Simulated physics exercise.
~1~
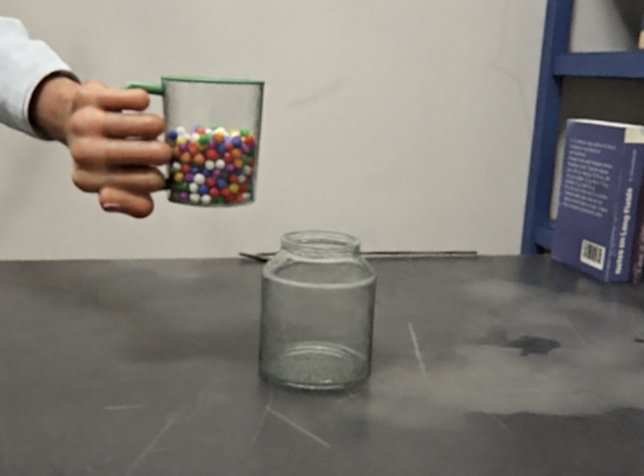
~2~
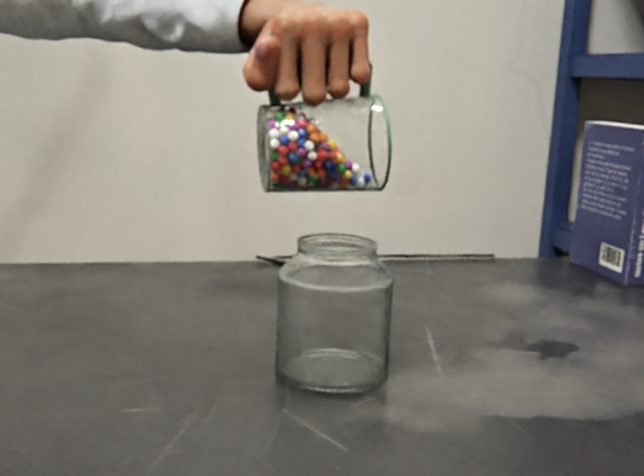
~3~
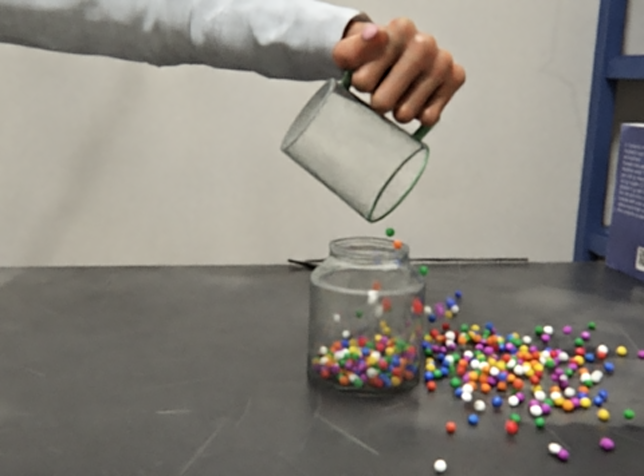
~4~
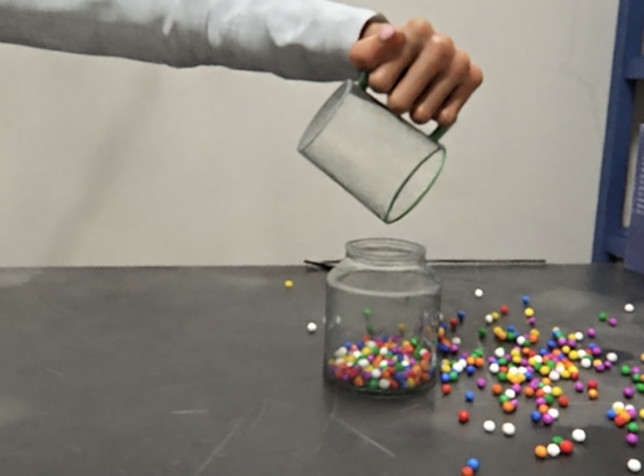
Hand tipping a clear cup of colourful beads over a glass jar, some landing inside and most scattering across the dark table.
